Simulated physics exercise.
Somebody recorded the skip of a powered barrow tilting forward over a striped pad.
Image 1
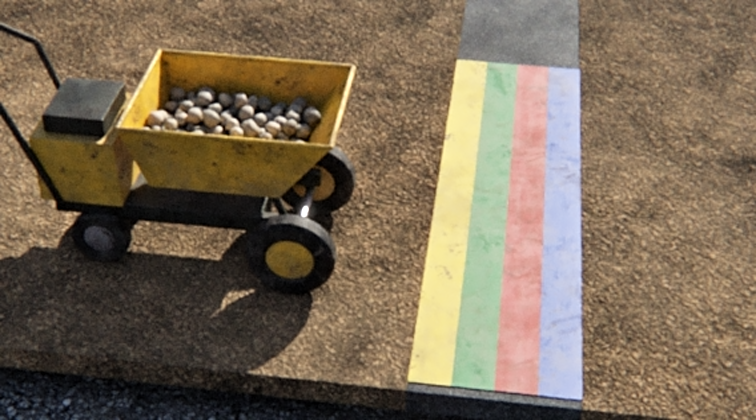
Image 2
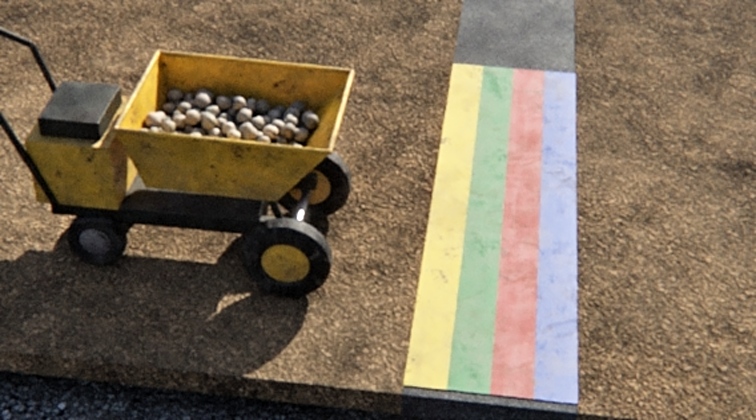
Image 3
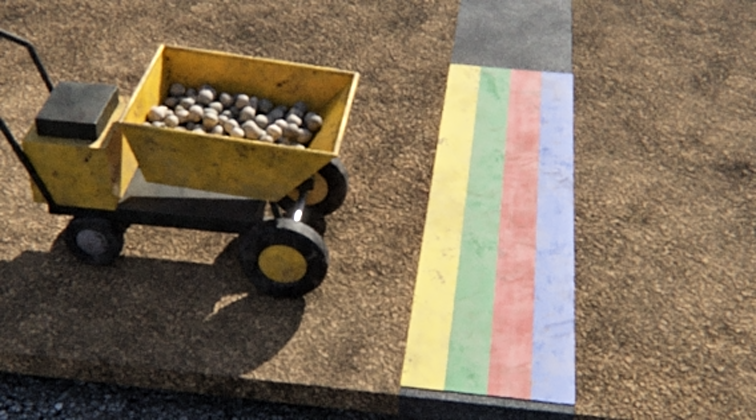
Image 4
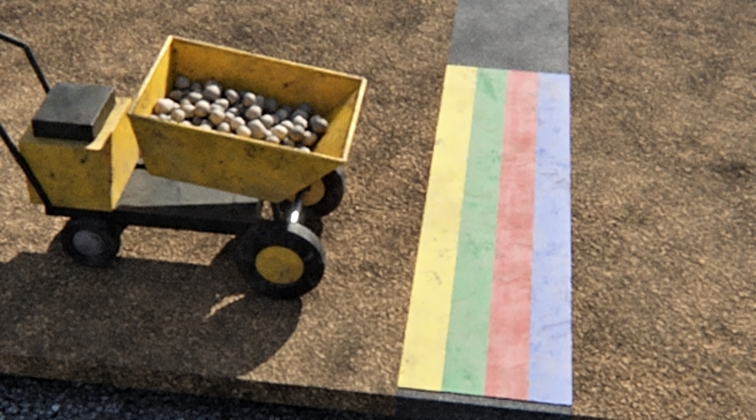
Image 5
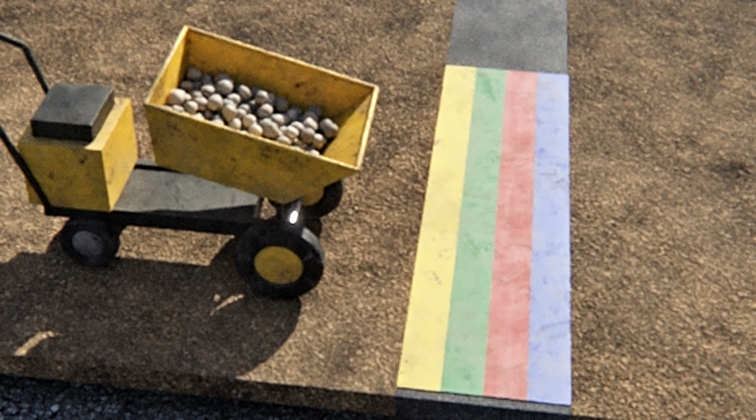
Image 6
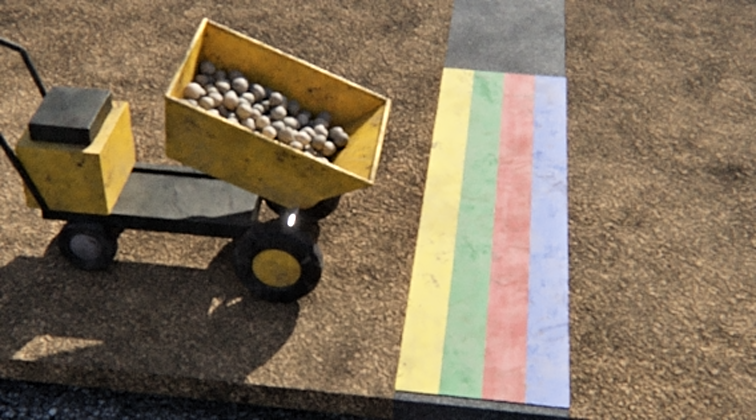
The video shows a yellow powered barrow filled with river pebbles beside a pad striped yellow, green, red and blue; its skip starts level, then tilts gradually forward to the right, the rear rising while the pebbles remain inside.
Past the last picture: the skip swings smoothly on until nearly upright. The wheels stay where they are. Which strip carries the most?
The green strip.
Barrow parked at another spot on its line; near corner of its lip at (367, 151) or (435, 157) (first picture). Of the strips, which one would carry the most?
The first case gives the red one, the second gives blue.
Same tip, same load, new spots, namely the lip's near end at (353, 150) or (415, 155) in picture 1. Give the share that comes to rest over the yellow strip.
The first spot gives roughly 0 %; the second gives roughly 0 %.
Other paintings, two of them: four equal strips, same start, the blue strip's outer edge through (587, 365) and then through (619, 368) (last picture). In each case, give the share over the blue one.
Roughly 10 per cent first, then 10 per cent.
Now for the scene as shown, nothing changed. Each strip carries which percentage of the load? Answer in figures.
Percentages: Yellow 15, green 30, red 15, blue 10.
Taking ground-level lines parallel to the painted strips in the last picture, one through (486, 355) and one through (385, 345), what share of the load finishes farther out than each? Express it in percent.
I'd say some 30 in a hundred, and after that 80 in a hundred.
Soon after the last picture, skip tipped steeply; all in the skip.
A little later, skip tipped right over; most in the skip; a small part over the yellow strip; about a quarter over the green strip; a stray few over the red strip.
Later still, skip tipped right over; about a quarter in the skip; about a quarter over the yellow strip; about a third over the green strip; about a quarter over the red strip; a small part over the blue strip; a small part off the paint.
At rest, skip tipped right over; about a quarter in the skip; about a quarter over the yellow strip; about a third over the green strip; about a quarter over the red strip; a small part over the blue strip; a small part off the paint.
